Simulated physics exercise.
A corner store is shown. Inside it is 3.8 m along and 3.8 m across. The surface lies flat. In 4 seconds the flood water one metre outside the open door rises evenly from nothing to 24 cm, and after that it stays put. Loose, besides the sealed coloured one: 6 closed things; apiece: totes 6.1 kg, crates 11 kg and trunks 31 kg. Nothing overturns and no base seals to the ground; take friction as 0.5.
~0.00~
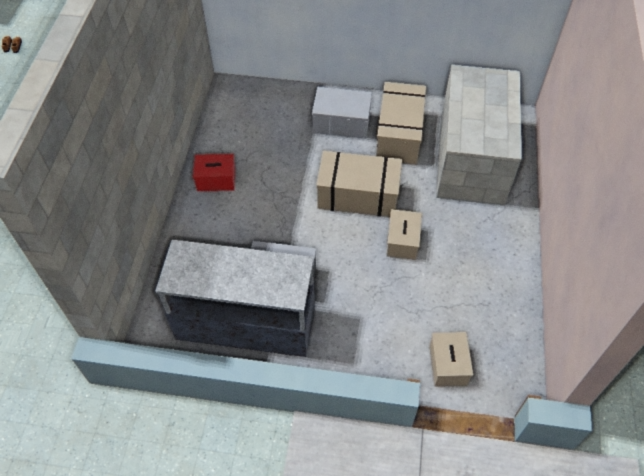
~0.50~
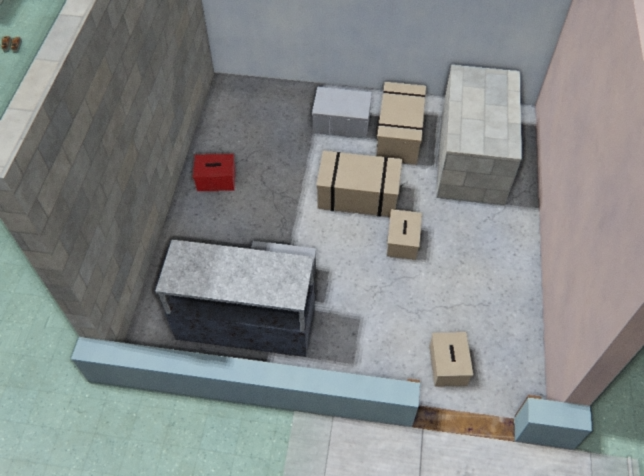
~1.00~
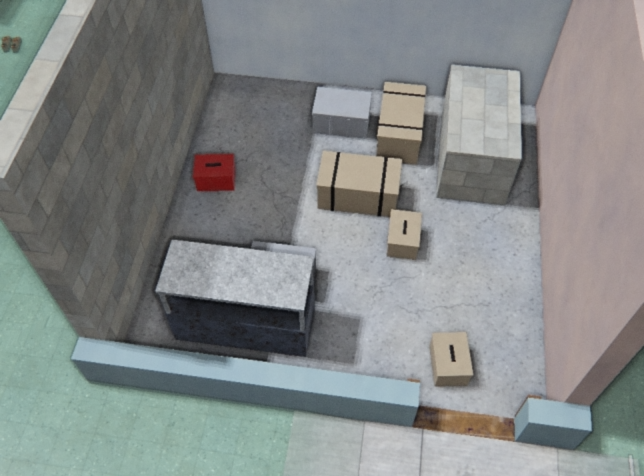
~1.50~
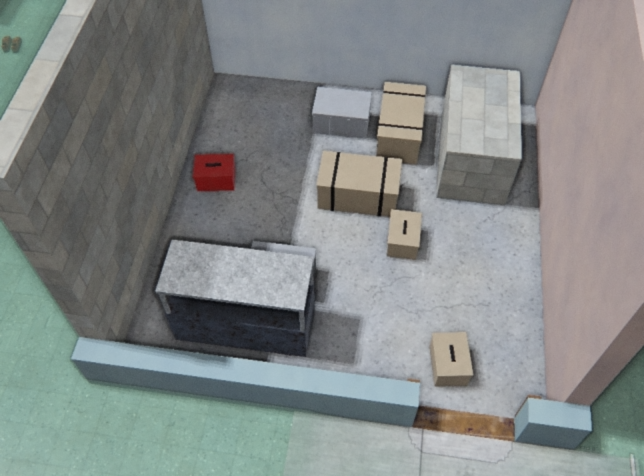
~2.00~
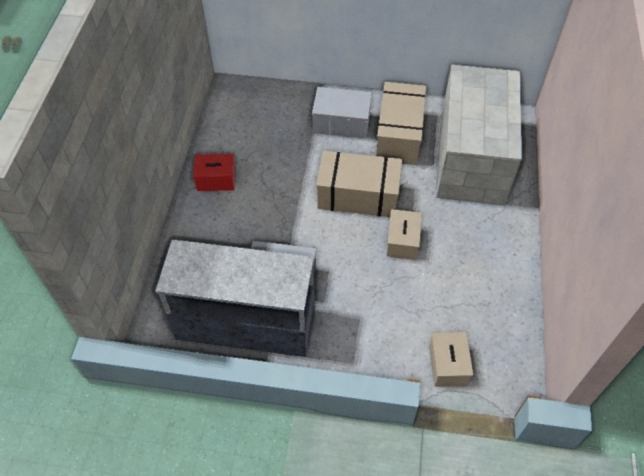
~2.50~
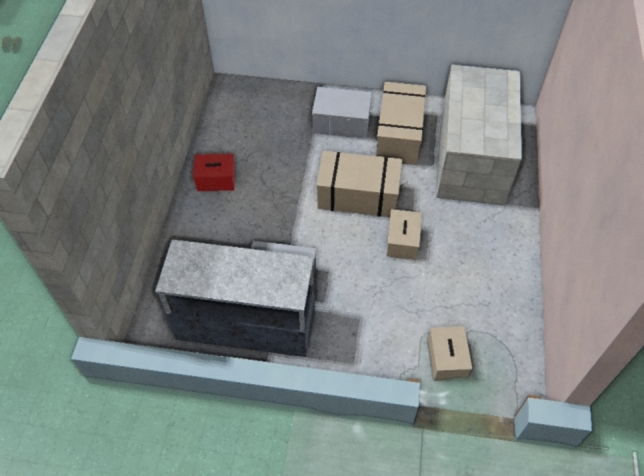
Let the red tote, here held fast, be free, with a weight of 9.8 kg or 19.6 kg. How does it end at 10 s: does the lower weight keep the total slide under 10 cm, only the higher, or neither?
It ends with only the higher weight sufficing.
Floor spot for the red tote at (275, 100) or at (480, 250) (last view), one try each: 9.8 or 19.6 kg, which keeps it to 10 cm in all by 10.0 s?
Trial 1 - only the upper mass works; trial 2 - no option succeeds.
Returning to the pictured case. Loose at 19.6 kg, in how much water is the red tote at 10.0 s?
10 cm, roughly.
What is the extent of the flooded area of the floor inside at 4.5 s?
5.0 m2.
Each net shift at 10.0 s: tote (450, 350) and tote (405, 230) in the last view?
First 200 cm, then 250 cm.
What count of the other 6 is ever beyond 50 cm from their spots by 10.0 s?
The total is 3.
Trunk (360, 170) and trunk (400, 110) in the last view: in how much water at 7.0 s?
Depths: Near 7 cm, then near 5 cm.
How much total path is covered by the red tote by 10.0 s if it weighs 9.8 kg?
Total path: Roughly 20 cm.
After 3.5 s the red tote would be 0 cm from its start with 9.8 kg and 0 cm from its start with 19.6 kg; 0 cm of water round it then.
After 4.5 s the red tote would be 0 cm from its start with 9.8 kg and 0 cm from its start with 19.6 kg; 0 cm of water round it then.
After 7.0 s the red tote would be 0 cm from its start with 9.8 kg and 0 cm from its start with 19.6 kg; 3 cm of water round it then.
After 10.0 s the red tote would be 18 cm from its start with 9.8 kg and 0 cm from its start with 19.6 kg; 10 cm of water round it then.
